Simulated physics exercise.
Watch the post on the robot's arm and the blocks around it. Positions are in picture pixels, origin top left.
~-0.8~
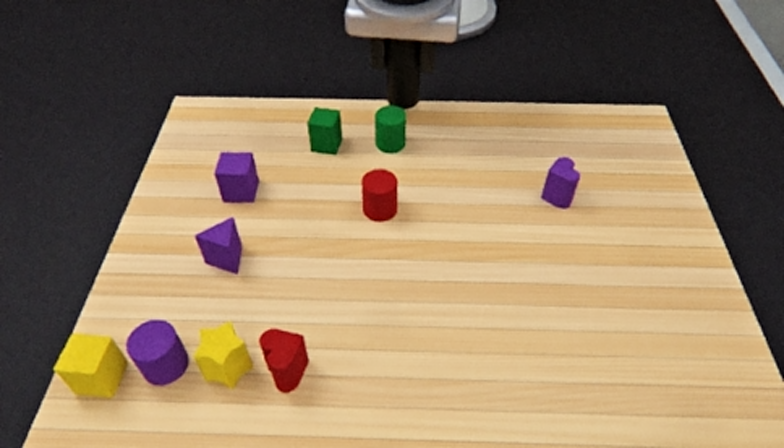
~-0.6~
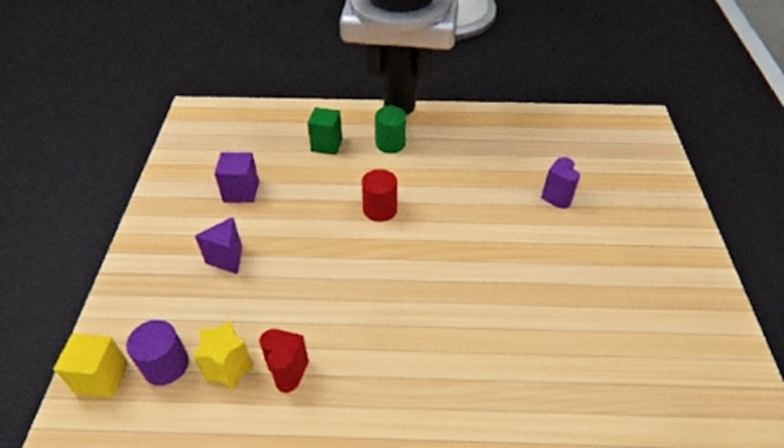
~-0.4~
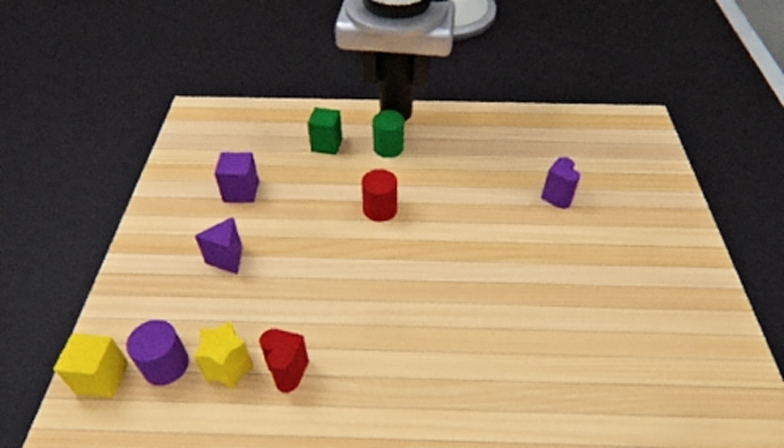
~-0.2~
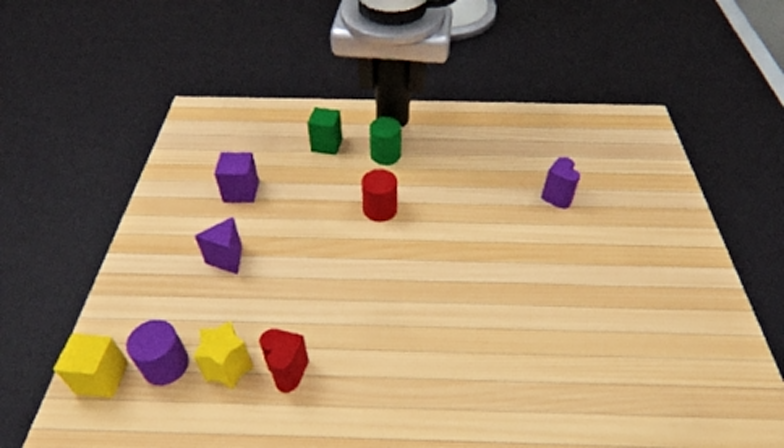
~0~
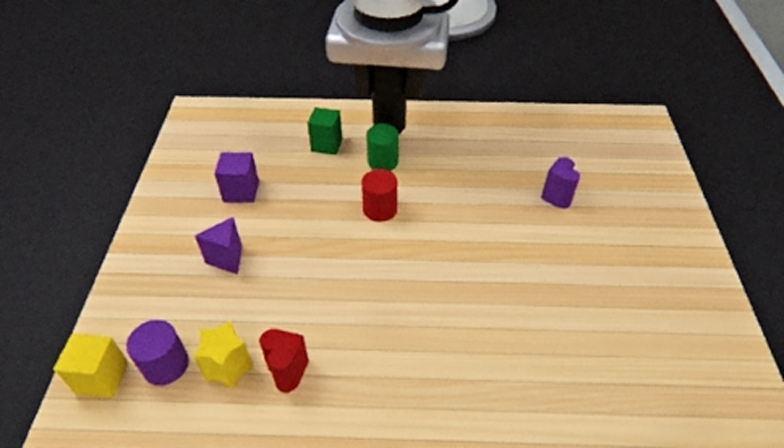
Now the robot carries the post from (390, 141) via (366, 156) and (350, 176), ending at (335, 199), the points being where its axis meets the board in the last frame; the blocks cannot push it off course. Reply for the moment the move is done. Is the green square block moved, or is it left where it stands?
It stays.
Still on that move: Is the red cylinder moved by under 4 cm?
Answer: Yes.
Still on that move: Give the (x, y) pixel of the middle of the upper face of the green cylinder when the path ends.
Roughly at (367, 177).
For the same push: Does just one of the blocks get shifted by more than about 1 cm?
No, I don't think so.
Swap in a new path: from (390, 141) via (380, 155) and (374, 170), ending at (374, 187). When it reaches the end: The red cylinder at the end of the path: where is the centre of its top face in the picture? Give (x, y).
It is going to be at (380, 208).
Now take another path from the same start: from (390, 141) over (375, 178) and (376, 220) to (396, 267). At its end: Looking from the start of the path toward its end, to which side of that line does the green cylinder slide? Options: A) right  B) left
A: Right.
What follows on the original path. One third of the way, post (365, 141); green cylinder (372, 150).
Two thirds of the way, post (348, 161); red cylinder (386, 188); green cylinder (370, 166).
At the end, post (334, 184); green square block not moved; red cylinder (395, 193); green cylinder (367, 177).
